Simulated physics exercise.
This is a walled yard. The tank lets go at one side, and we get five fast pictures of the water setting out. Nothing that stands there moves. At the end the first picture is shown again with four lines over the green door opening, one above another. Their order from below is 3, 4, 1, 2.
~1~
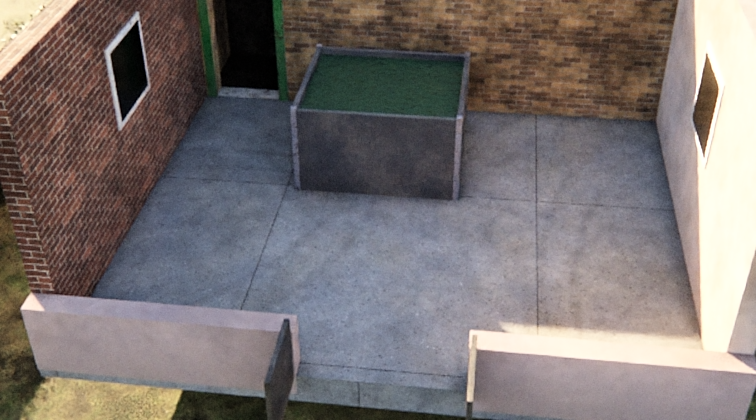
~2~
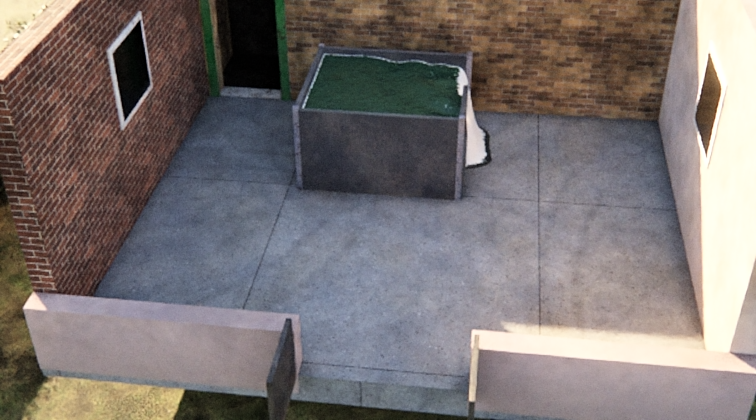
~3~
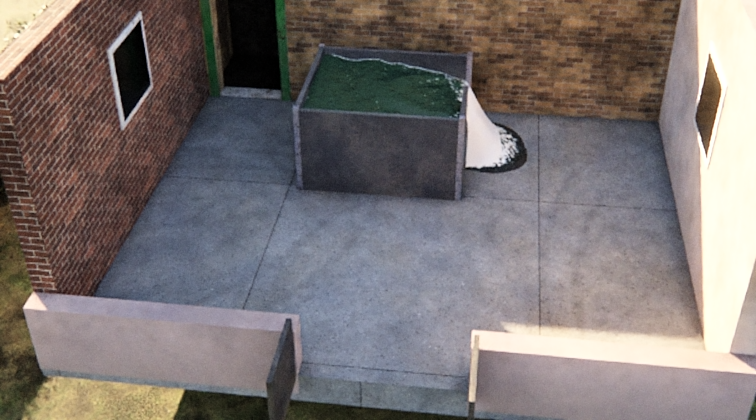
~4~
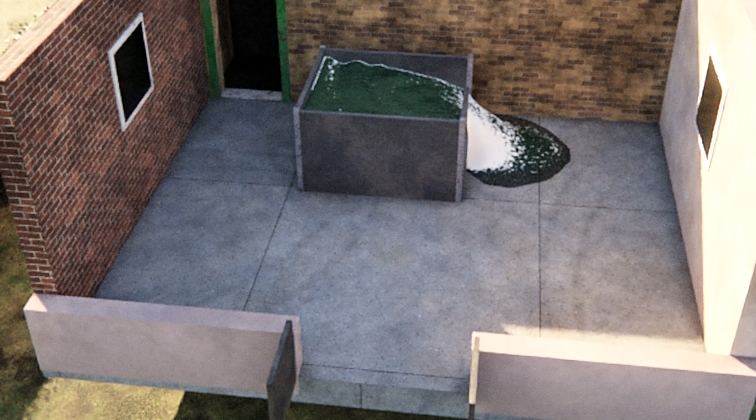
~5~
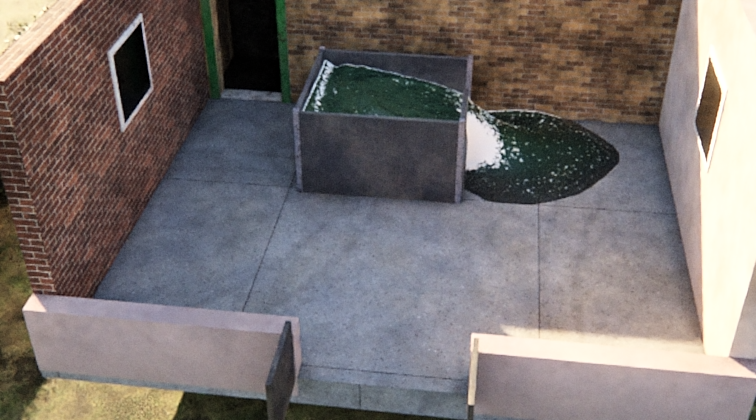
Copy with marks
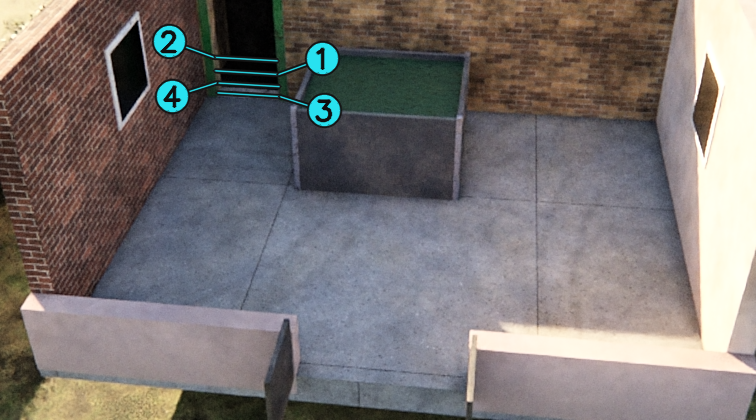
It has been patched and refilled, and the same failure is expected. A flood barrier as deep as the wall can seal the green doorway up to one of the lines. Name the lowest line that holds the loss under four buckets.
4.
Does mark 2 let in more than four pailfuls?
No.
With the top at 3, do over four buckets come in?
Yes.
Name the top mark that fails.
Mark 3.
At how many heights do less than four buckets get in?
Three of the four.
On the marked copy, 1 at (246, 72); 2 at (245, 59); 3 at (248, 94); 4 at (247, 84); from the bottom up 3, 4, 1, 2.
If 1 is chosen, nothing gets over.
If 2 is chosen, nothing gets over.
If 3 is chosen, about 10 bucketfuls get in.
If 4 is chosen, nothing gets over.
